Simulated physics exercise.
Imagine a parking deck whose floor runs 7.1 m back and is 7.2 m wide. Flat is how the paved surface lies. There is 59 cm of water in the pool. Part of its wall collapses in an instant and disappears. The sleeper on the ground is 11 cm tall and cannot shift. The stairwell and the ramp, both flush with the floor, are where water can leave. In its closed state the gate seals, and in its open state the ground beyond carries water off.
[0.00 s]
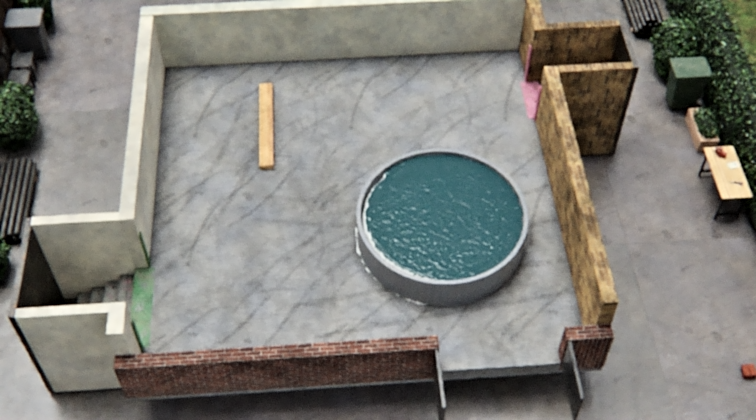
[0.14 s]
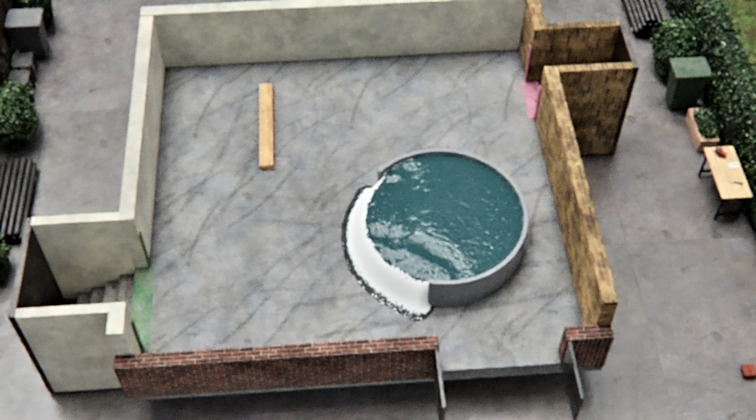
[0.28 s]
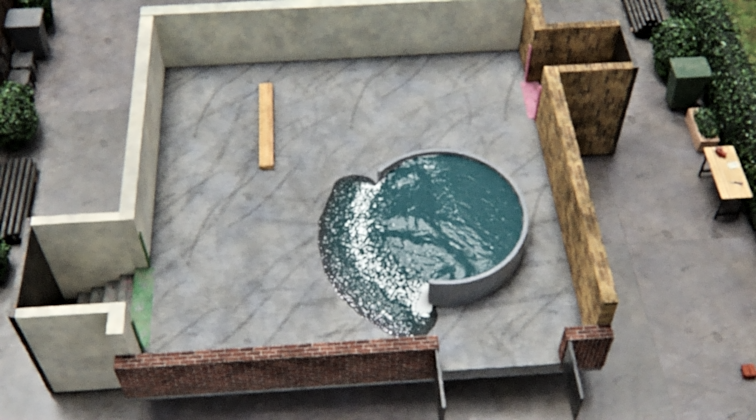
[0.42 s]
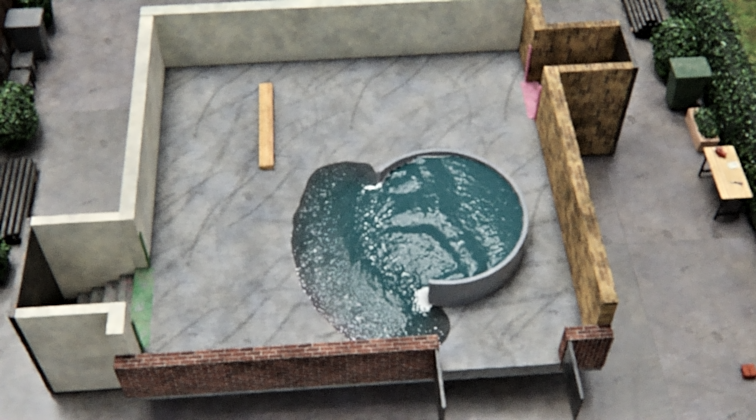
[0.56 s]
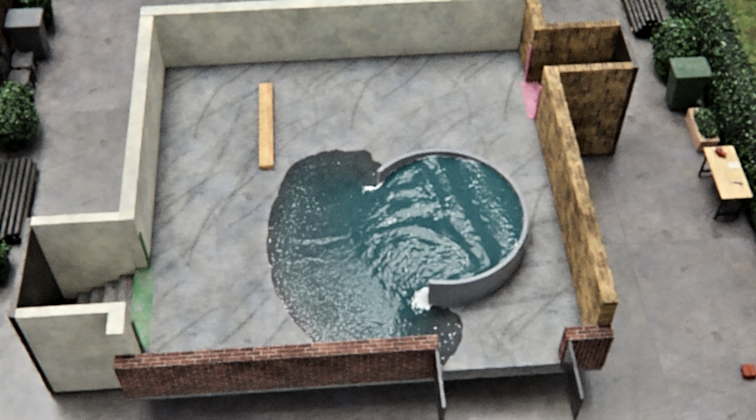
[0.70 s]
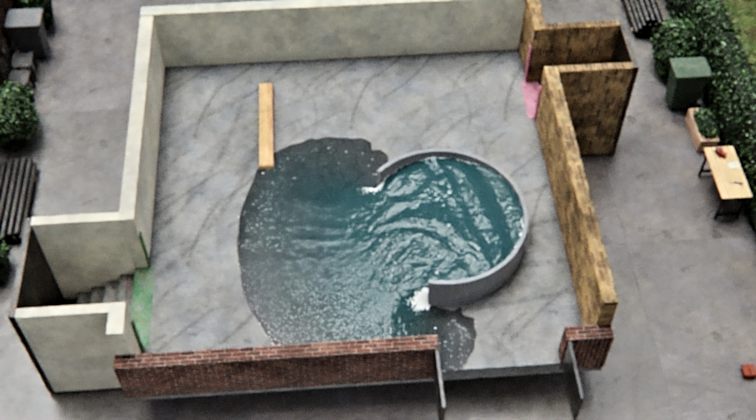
The clip shows a round pool of teal water on a walled grey floor; the left part of its rim disappears, and water pours out with white foam, spreading leftward in a widening dark sheet to the brick wall and wooden beam.
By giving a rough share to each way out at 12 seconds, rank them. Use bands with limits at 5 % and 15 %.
Gateway: Less than 5 %; flight of stairs down (marked green): Over 15 %; ramp down (marked pink): Under 5 %.
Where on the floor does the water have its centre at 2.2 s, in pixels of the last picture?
I'd say somewhere around (333, 256).
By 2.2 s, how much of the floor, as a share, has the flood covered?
Wet share: About 50 %.
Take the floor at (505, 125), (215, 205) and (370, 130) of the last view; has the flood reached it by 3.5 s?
Going through the three points: Not yet touched, then awash, then not yet touched.
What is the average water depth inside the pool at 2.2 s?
Mean depth: About 23 cm.
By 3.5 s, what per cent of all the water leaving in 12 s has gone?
Roughly 40 per cent has gone by then.
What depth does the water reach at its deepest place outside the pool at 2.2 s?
Max around 43 cm.
After 1.4 s water covers 45 % of the floor and is deepest (26 cm) near (365, 353); gone so far, the gateway 0 %, the flight of stairs down (marked green) 0 %, the ramp down (marked pink) 0 %.
After 2.2 s water covers 50 % of the floor and is deepest (43 cm) near (141, 377); gone so far, the gateway 0 %, the flight of stairs down (marked green) 2 %, the ramp down (marked pink) 0 %.
After 3.5 s water covers 60 % of the floor and is deepest (30 cm) near (141, 377); gone so far, the gateway 1 %, the flight of stairs down (marked green) 15 %, the ramp down (marked pink) 0 %.
After 7.0 s water covers 75 % of the floor and is deepest (14 cm) near (166, 69); gone so far, the gateway 1 %, the flight of stairs down (marked green) 33 %, the ramp down (marked pink) 0 %.
After 12.0 s water covers 100 % of the floor and is deepest (8 cm) near (155, 201); gone so far, the gateway 2 %, the flight of stairs down (marked green) 39 %, the ramp down (marked pink) 1 %.
